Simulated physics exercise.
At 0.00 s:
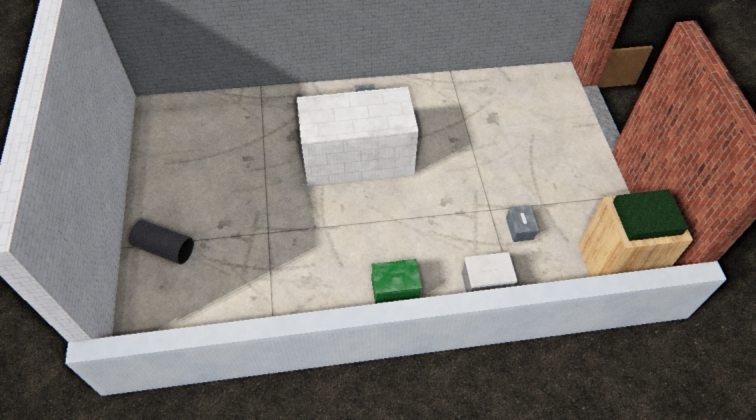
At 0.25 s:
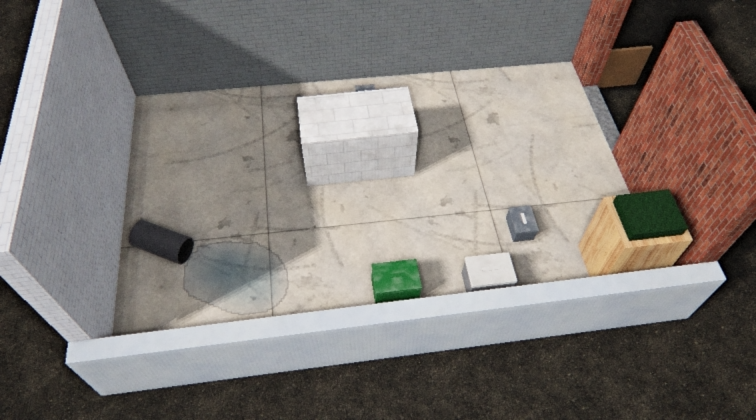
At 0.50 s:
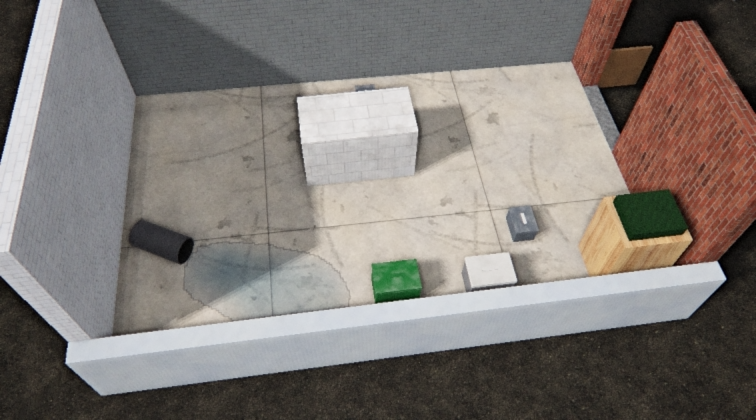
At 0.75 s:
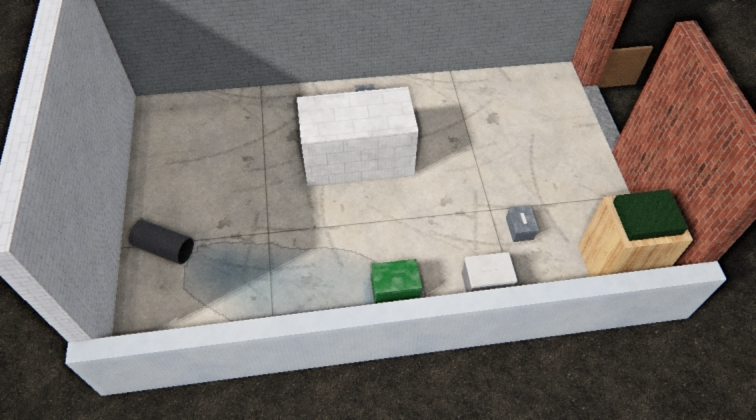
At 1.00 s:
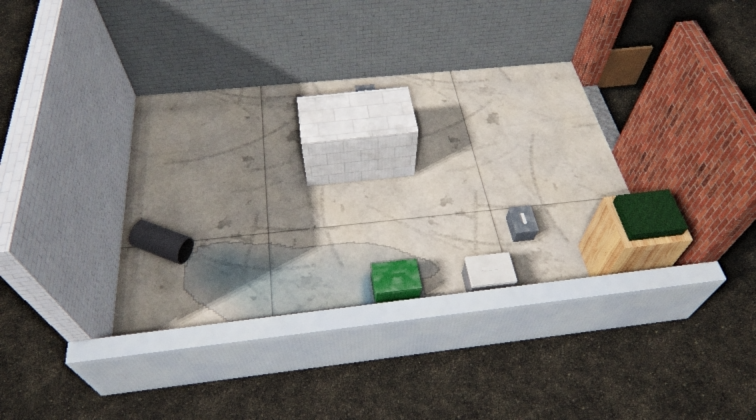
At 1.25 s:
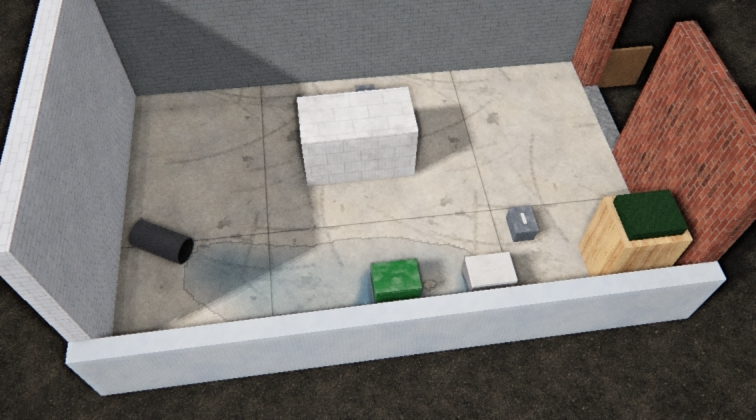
A walled yard with a big pale block and several smaller boxes stayed still while water came from a dark pipe at left, spreading rightward across the floor, past the green box toward the white one.
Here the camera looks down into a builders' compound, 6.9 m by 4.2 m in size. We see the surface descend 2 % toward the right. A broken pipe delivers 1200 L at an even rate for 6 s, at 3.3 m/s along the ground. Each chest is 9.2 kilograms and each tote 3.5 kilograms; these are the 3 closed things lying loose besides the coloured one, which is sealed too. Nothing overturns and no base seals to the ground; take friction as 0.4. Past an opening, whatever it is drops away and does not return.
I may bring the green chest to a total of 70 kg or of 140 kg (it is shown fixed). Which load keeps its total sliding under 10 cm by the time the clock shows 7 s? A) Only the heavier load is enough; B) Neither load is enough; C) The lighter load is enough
A.
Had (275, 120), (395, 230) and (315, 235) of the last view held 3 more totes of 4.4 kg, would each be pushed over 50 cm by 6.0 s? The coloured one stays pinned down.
Order as asked - stays inside, goes beyond, stays inside.
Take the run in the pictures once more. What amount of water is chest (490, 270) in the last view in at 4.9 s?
6 cm.
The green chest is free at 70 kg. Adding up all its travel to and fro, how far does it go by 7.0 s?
30 cm, roughly.
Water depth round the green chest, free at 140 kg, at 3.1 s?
Depth: Approx. 13 cm.
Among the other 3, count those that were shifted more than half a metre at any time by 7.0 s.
The count comes to 2.
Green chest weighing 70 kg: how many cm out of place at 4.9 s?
Shift: About 30 cm.
After 1.8 s the green chest would be 7 cm from its start with 70 kg and 0 cm from its start with 140 kg; 13 cm of water round it then.
After 3.1 s the green chest would be 29 cm from its start with 70 kg and 0 cm from its start with 140 kg; 13 cm of water round it then.
After 4.9 s the green chest would be 29 cm from its start with 70 kg and 0 cm from its start with 140 kg; 14 cm of water round it then.
After 7.0 s the green chest would be 29 cm from its start with 70 kg and 0 cm from its start with 140 kg; 8 cm of water round it then.
